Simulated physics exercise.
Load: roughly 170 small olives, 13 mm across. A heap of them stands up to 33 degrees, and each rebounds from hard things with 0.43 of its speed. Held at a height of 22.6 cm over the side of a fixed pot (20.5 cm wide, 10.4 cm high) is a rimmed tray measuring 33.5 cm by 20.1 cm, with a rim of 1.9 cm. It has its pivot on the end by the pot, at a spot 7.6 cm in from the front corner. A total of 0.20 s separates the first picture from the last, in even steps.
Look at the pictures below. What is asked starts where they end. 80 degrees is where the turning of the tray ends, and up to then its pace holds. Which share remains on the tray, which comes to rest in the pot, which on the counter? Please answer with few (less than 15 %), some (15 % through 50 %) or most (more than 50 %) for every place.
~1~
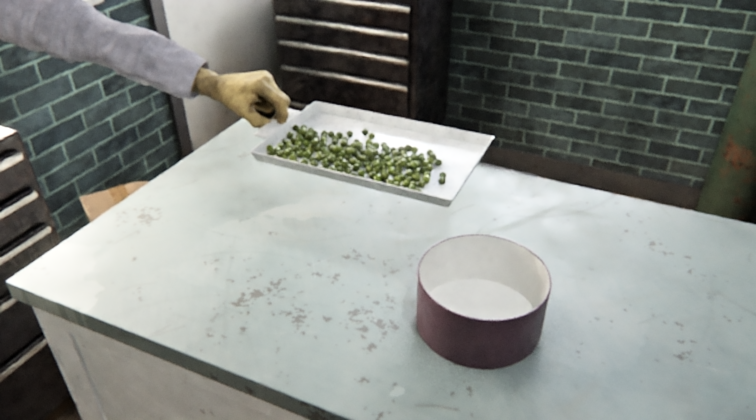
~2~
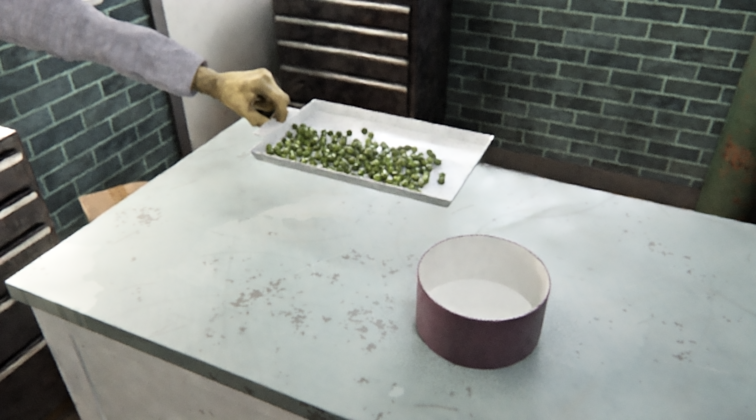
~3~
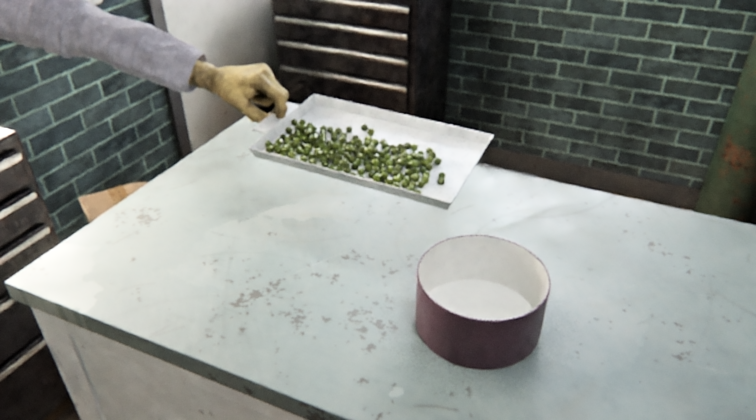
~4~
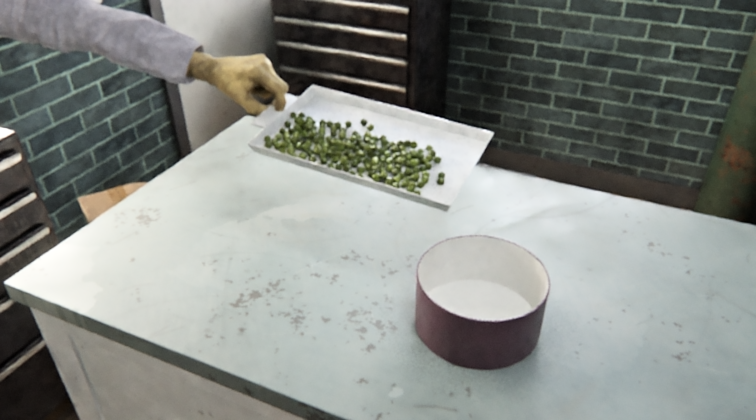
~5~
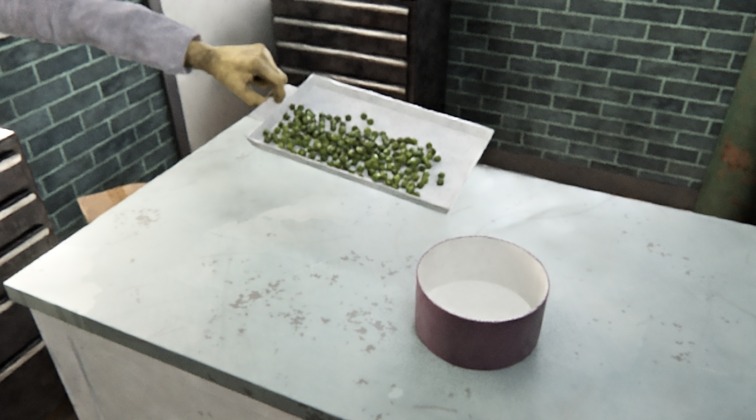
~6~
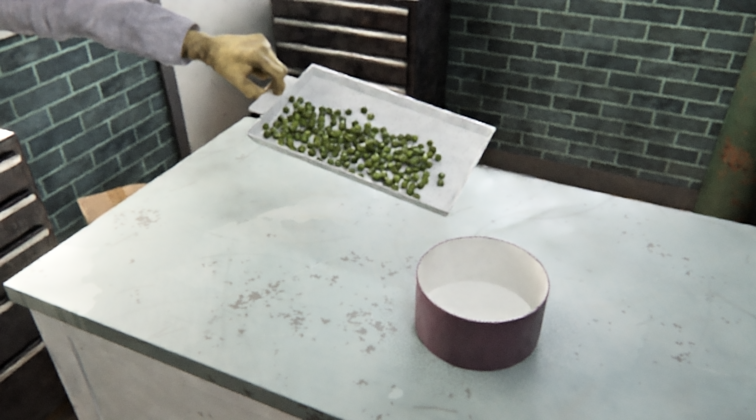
Tray: Few, pot: Most, counter: Some.
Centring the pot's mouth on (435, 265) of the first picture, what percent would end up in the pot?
I'd put it at around 90 per cent.
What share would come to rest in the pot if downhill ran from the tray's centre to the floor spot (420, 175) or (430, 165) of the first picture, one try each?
First try: About 95 percent; second try: About 50 percent.
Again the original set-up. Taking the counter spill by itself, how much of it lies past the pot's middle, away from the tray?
About 0 per cent.
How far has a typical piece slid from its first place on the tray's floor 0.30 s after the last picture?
4 cm.
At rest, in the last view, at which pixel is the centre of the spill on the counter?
Centre of spill: Around pixel (393, 353).
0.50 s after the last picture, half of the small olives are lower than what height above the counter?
The halfway mark is near 28 cm.
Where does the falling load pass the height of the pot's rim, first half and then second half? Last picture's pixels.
(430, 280) or so first, later (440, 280).
Then, 0.30 s after the last picture, tilt 47 degrees; the tray holds 100 %, the pot 0 %.
Then, 0.50 s after the last picture, tilt 68 degrees; the tray holds 95 %, the pot 0 %.
Then, 0.82 s after the last picture, tilt 80 degrees; the tray holds 30 %, the pot 25 %.
In the end, tray 0 %, pot 70 %, counter 30 %.
